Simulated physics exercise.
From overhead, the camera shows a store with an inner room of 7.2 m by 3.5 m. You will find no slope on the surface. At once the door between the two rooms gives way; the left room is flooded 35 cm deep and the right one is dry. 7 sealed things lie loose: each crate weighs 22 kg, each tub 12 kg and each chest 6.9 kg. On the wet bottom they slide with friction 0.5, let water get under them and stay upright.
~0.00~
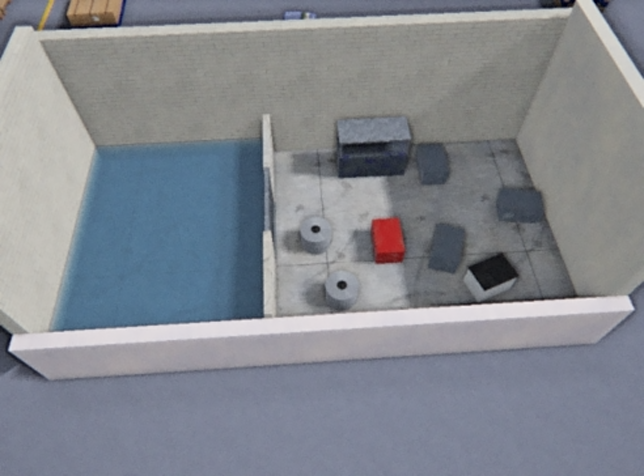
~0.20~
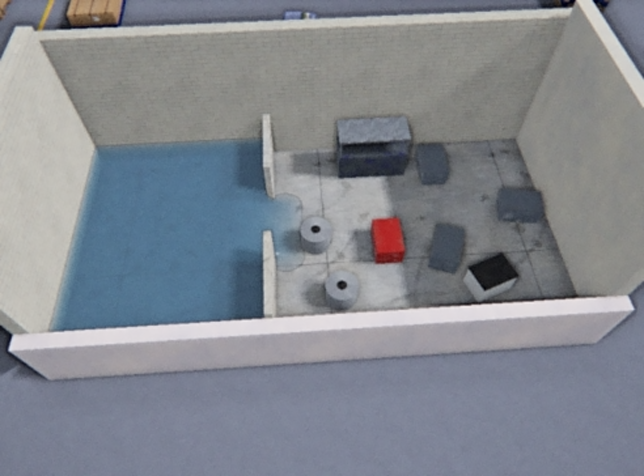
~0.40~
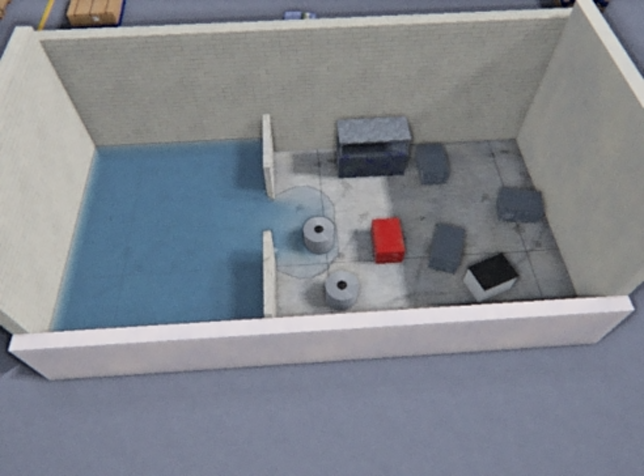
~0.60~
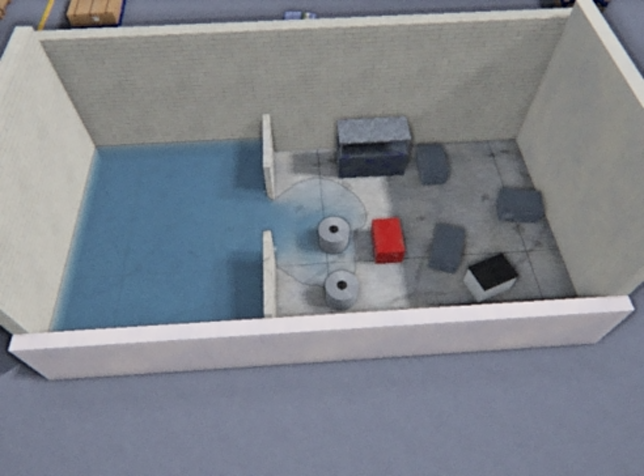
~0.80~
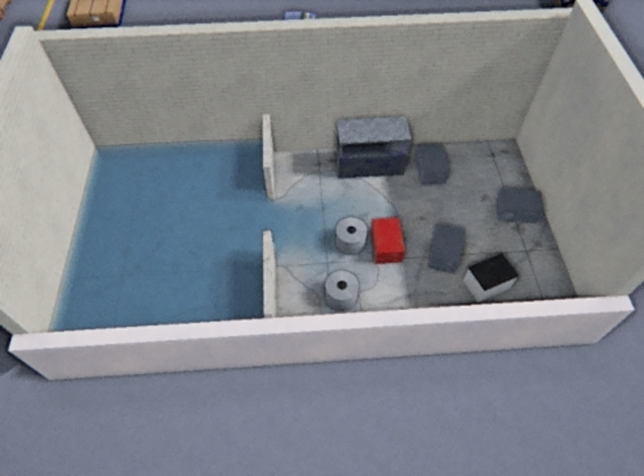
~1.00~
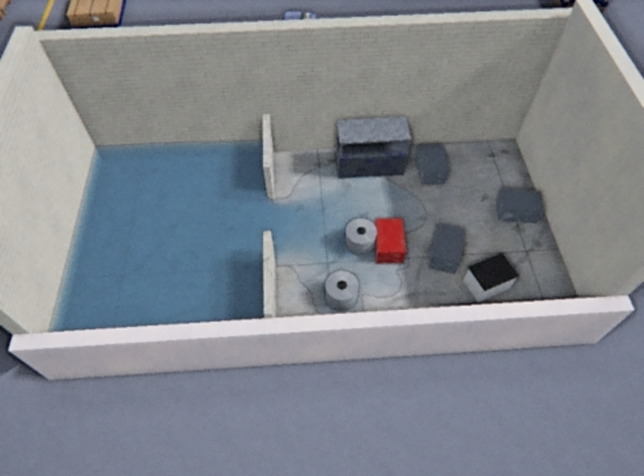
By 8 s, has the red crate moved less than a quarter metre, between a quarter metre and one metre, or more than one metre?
Between a quarter metre and one metre.
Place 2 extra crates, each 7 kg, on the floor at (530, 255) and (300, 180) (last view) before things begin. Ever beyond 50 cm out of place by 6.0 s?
The first is above the mark, the second below the mark.
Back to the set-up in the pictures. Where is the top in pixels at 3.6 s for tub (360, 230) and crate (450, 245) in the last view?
They end up about (449, 303) and (475, 244) in the last view.
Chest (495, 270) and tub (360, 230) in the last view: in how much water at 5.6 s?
First roughly 15 cm, second roughly 16 cm.
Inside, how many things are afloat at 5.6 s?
It comes to 4.
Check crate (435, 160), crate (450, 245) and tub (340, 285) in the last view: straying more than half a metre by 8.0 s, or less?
First crosses the line, second stays inside the line, third stays inside the line.
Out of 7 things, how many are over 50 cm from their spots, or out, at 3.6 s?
Answer: 3.
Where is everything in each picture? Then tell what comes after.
The red crate at (388, 235), on the bottom; 10.0 m2 under water; 0 of 7 have shifted, in the first frame.
The red crate at (388, 235) rests on the ground; water covers 10.6 m2; 0 of 7 have shifted, in the second frame.
The red crate at (388, 235), on the bottom; water covers 11.3 m2; 0 of 7 have shifted, in the third frame.
The red crate at (388, 235), on the bottom; water covers 12.1 m2; 1 of 7 have shifted, in the fourth frame.
The red crate at (388, 235) rests on the ground; 12.9 m2 under water; 1 of 7 have shifted, in the fifth frame.
The red crate at (390, 235), on the bottom, 3 cm from its start; 13.8 m2 under water; 1 of 7 have shifted, in the sixth frame.
After 1.6 s the red crate is near (396, 235), 0.1 m from its start, aground; 1 afloat.
After 3.6 s the red crate is near (446, 244), 0.8 m from its start, aground; 3 afloat.
After 5.6 s the red crate is near (445, 243), 0.8 m from its start, aground; 4 afloat.
After 8.0 s the red crate is near (418, 231), 0.4 m from its start, afloat; 7 afloat.
